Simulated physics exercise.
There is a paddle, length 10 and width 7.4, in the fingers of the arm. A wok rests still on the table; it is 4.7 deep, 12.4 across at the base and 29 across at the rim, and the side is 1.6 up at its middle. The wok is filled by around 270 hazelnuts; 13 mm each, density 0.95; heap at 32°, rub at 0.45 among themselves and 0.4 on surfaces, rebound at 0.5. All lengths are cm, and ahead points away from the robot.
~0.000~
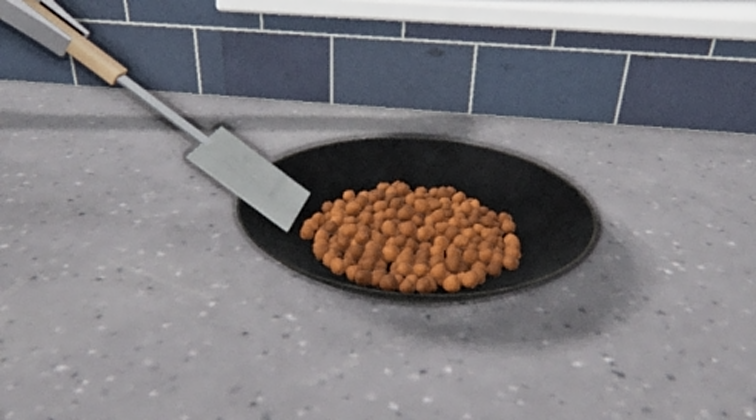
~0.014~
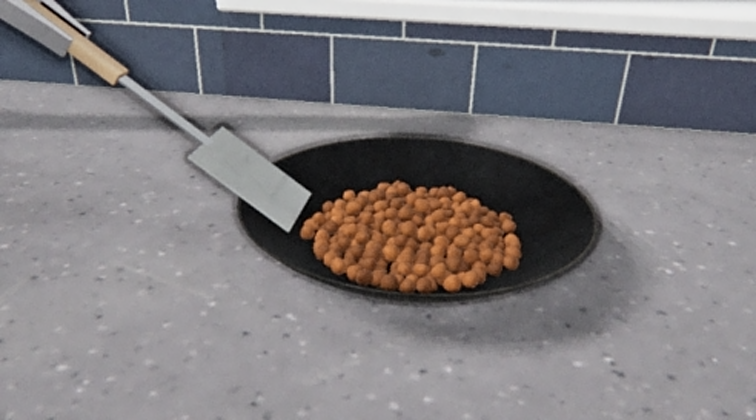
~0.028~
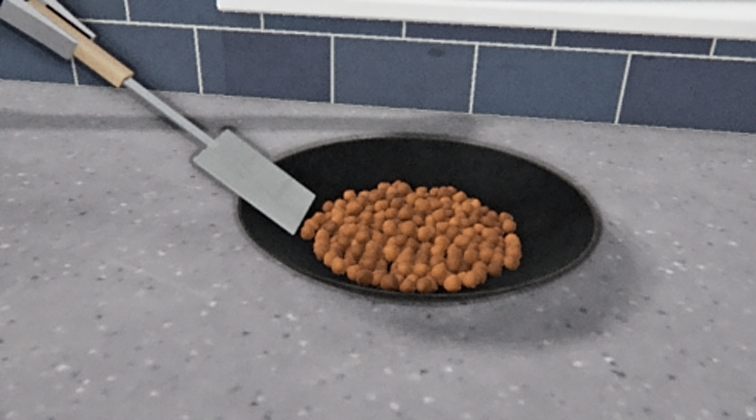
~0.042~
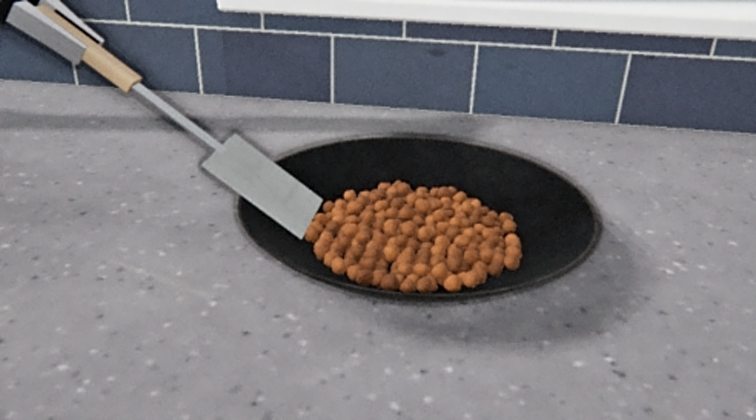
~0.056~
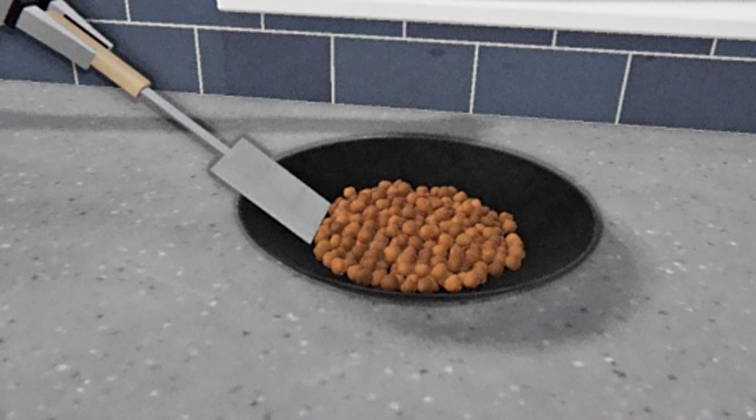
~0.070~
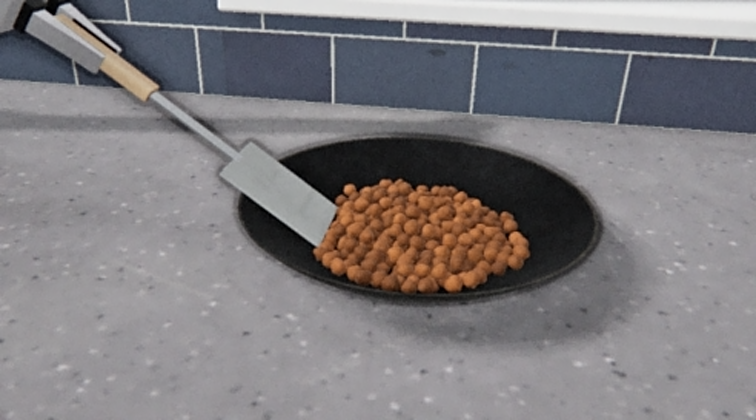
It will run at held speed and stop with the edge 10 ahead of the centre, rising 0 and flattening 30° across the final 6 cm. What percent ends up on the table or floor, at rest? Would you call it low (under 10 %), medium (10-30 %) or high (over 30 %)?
I would call it low.
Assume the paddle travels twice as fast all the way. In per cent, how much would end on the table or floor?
Estimated share: Some 15 %.
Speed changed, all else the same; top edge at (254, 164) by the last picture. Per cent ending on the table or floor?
Share: Roughly 15 %.
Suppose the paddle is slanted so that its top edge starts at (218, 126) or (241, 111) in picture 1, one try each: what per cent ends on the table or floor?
About 5 and 5 per cent.
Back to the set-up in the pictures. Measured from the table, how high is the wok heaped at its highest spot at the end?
6.0 cm.
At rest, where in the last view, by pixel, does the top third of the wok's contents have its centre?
About (531, 216).
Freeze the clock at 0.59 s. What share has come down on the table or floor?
Around 5 %.
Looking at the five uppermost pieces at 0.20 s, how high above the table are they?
I'd put them at about 3 centimetres above the table.
By 0.20 s, sloping 36°, highest piece 4 above the table; 271 in the wok.
By 0.33 s, sloping 28°, highest piece 5 above the table; 271 in the wok.
By 0.59 s, sloping 6°, highest piece 6 above the table; 261 in the wok, 9 on the table or floor, 1 on the blade or in flight.
By 1.64 s, sloping 6°, highest piece 6 above the table; 261 in the wok, 10 on the table or floor.
Final count, 261 in the wok, 10 on the table or floor. That is 4 % on the table or floor.
